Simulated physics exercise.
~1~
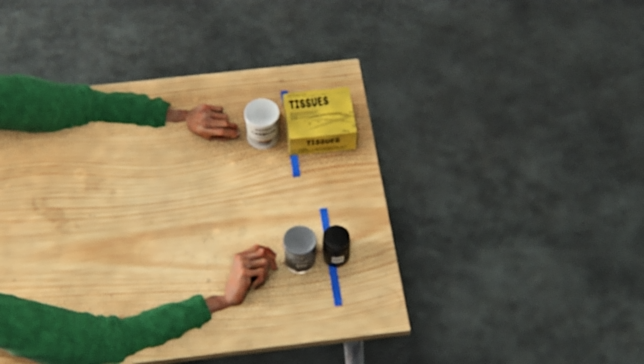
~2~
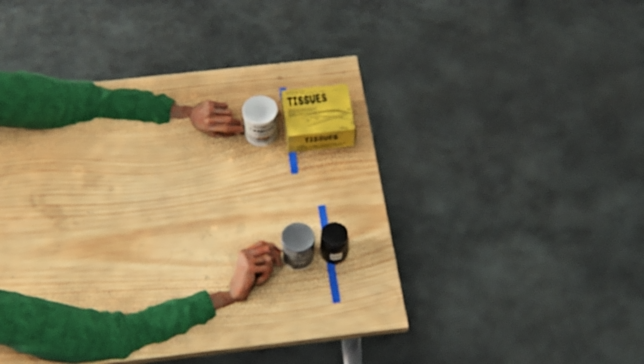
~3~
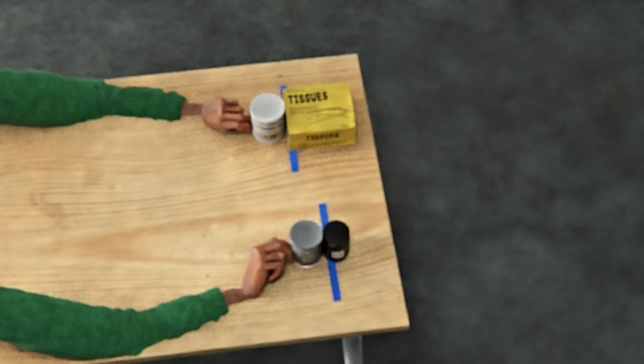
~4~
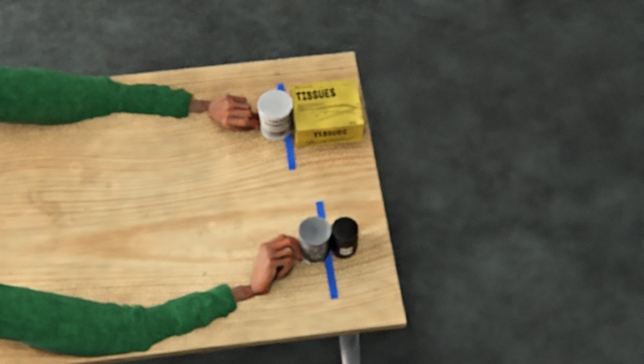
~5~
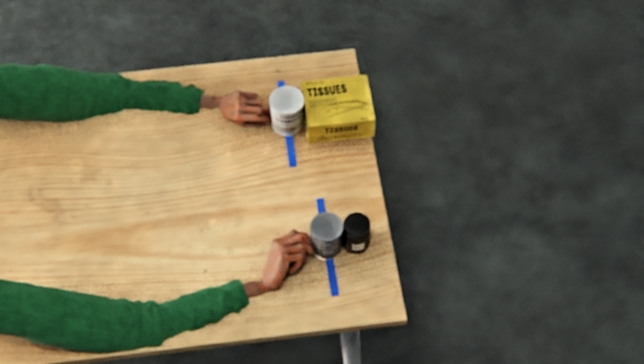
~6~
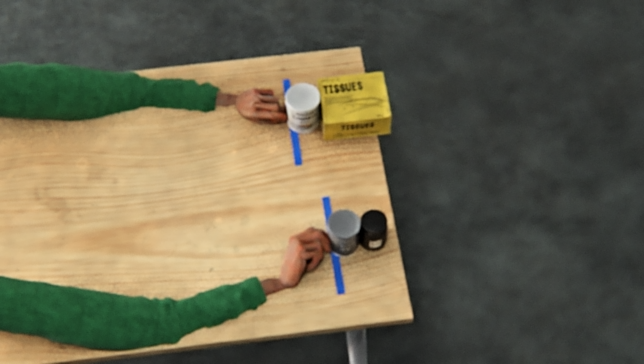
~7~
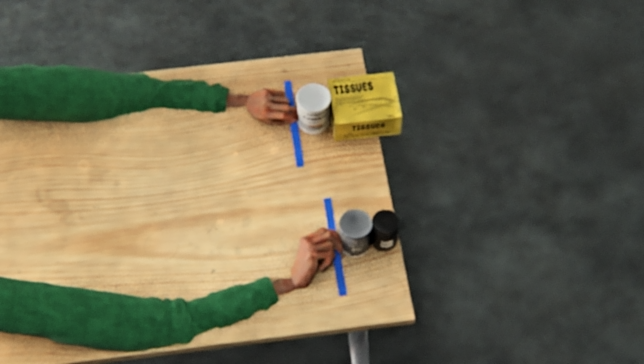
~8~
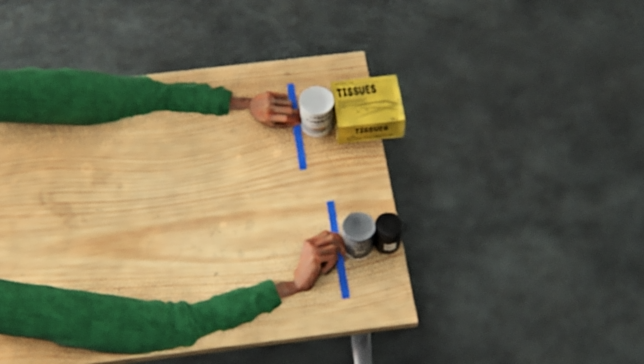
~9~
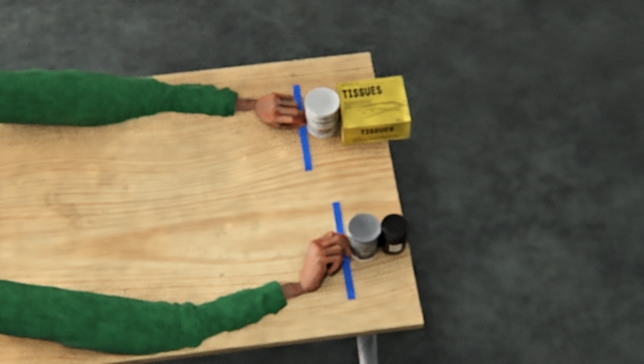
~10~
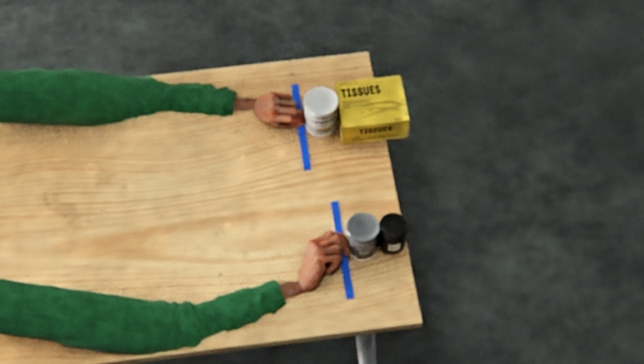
On a wooden table, two hands push pots rightward, nudging a tissue box and black jar, which stay on.
